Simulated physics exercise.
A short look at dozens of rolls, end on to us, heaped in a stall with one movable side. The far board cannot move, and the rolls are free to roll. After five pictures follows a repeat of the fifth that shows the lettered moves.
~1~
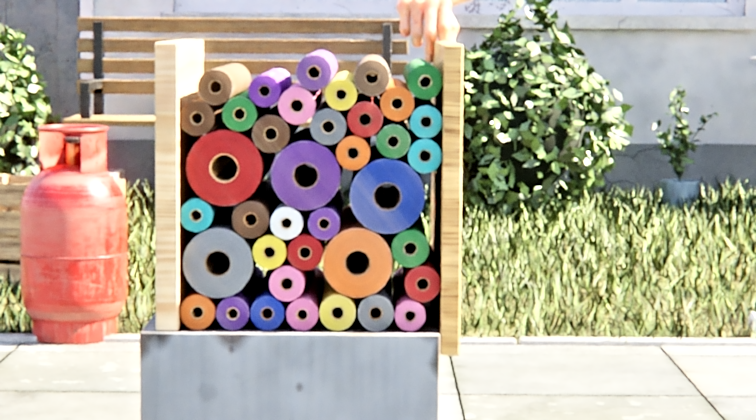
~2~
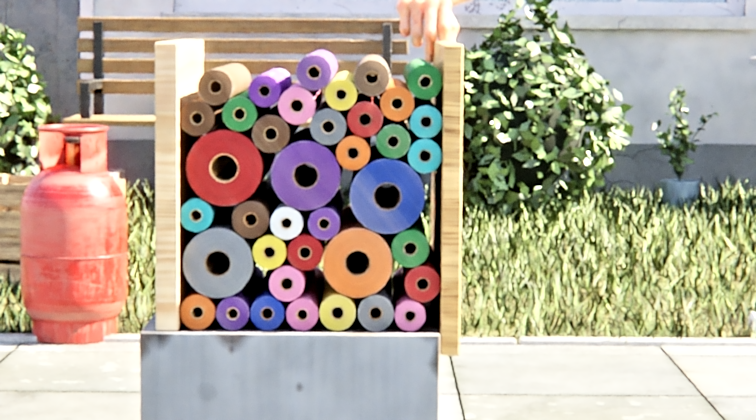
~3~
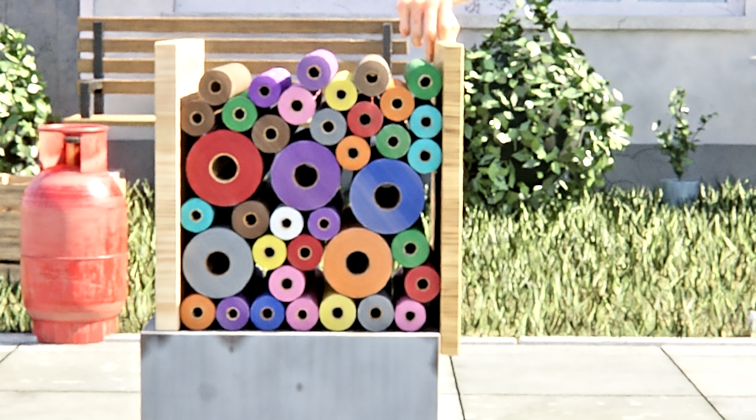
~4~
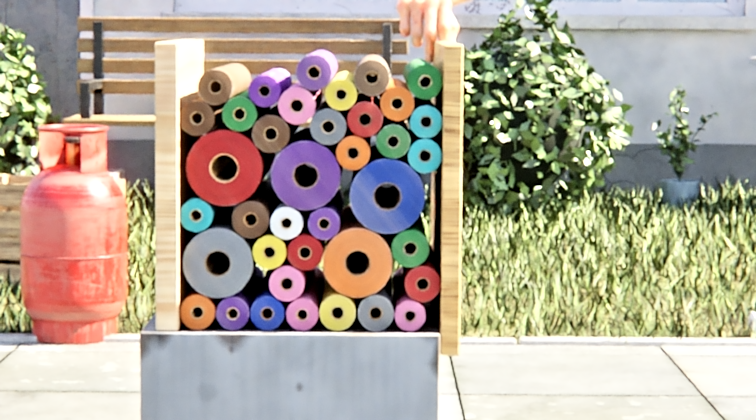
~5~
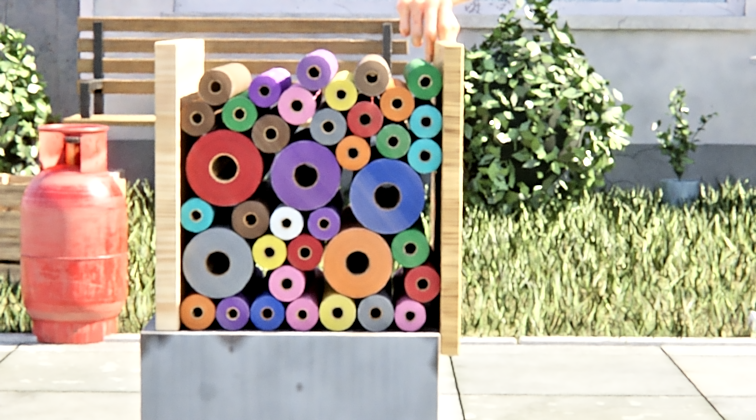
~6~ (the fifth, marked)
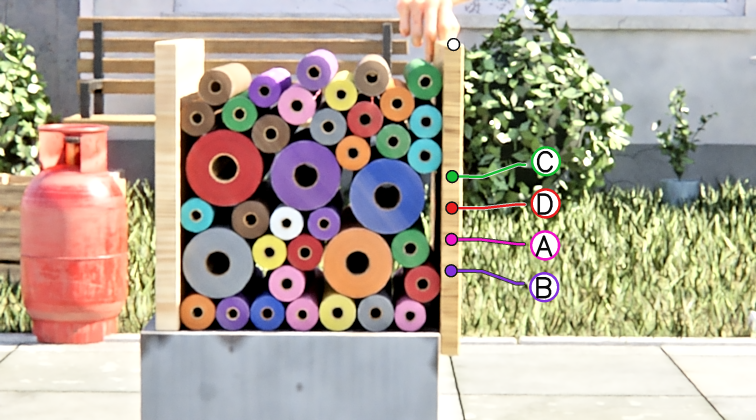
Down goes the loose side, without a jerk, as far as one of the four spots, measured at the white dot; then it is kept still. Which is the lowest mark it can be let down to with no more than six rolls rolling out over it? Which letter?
Lower it to C and no more.
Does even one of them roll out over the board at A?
At A: Yes.
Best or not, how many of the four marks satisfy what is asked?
One of the four.
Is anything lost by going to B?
At B: Yes.
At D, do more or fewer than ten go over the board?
Fewer than ten.
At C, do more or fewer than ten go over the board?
It loses fewer than ten.
On the marked copy, A at (452, 239); B at (451, 271); C at (452, 177); D at (452, 208); the white dot at (454, 44).
Taking C. A third of the way, top of the board (443, 108).
Two thirds of the way, top of the board (442, 175).
When it is over, top of the board (442, 176), three out over the board.
As for the rest, A more than six out over the board; B more than six out over the board; D more than six out over the board.
